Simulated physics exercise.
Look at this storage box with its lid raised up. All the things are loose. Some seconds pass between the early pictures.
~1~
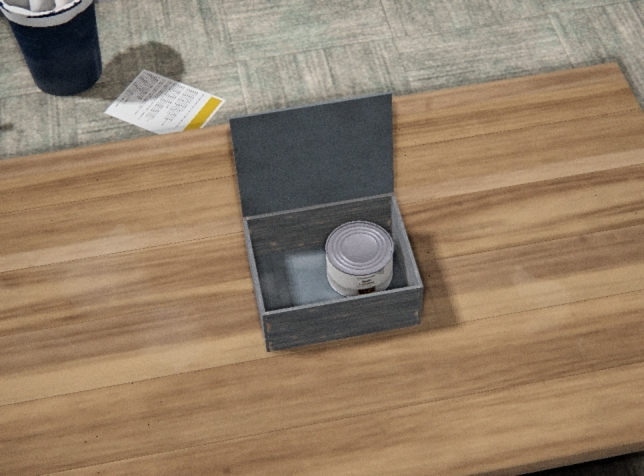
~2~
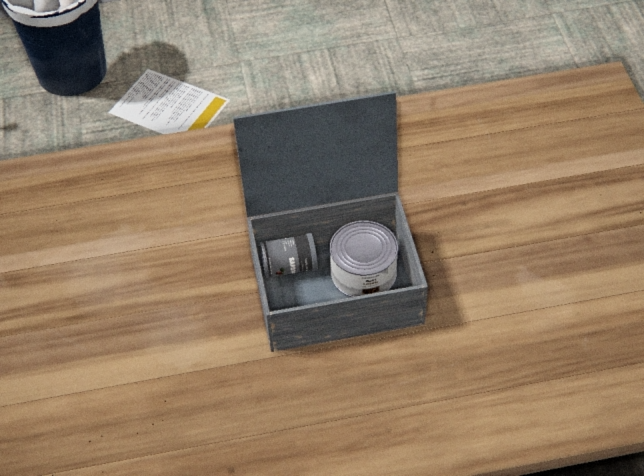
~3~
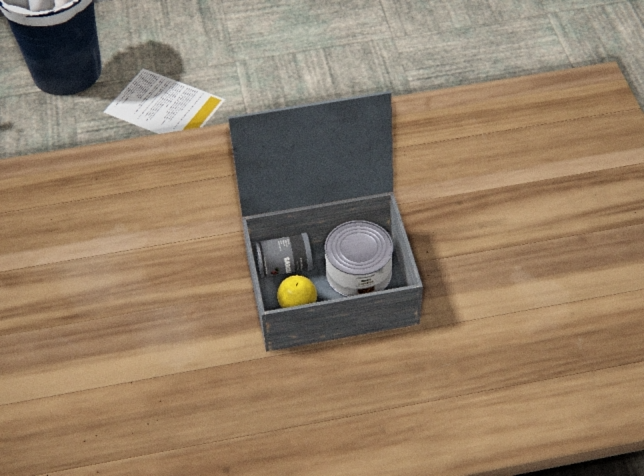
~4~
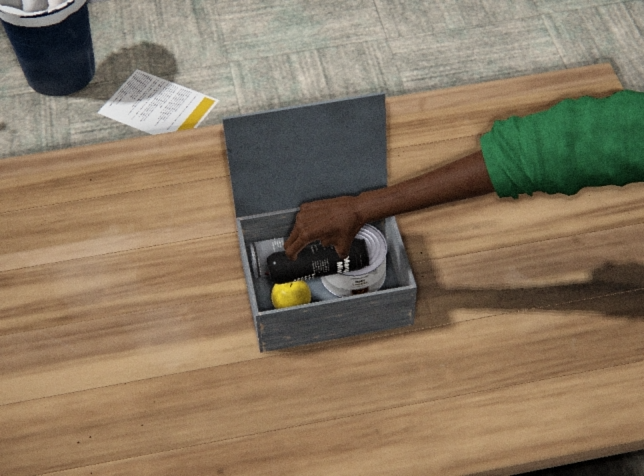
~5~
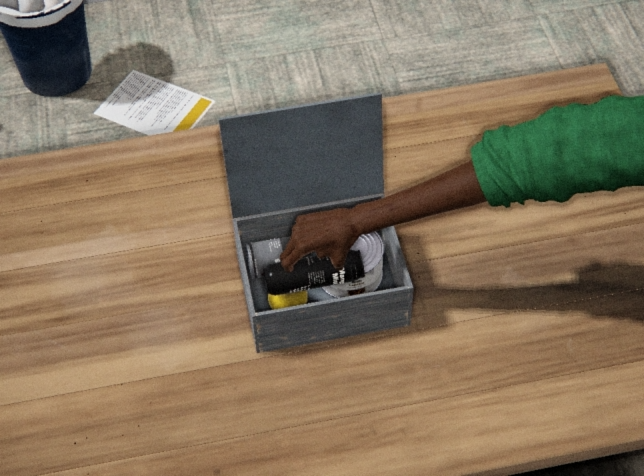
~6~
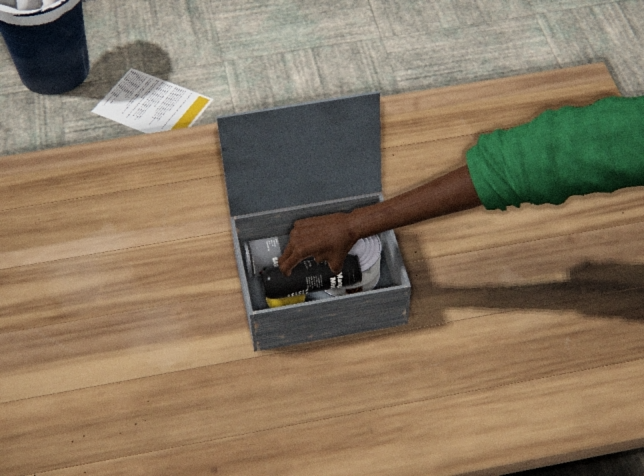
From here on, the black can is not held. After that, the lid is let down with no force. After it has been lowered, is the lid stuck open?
No.
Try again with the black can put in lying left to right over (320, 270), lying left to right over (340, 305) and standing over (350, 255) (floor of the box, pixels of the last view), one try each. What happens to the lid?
First, it will not close; second, it closes; third, it stays ajar.
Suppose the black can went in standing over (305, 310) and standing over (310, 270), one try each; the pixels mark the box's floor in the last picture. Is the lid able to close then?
Well, the first time the lid gets all the way down, and the second time it can't get down.
Then, 1.10 s later than the last frame, lid starting down; black can moved about its own width near (302, 313); yellow apple moved a little.
Then, 1.80 s later than the last frame, lid 33° above the rim; black can moved about its own width near (302, 314); yellow apple moved a little.
When it is over, lid shut; moved from the start, black can; the other 3 as before. End places, in pixels of the last picture, black can near (302, 314).
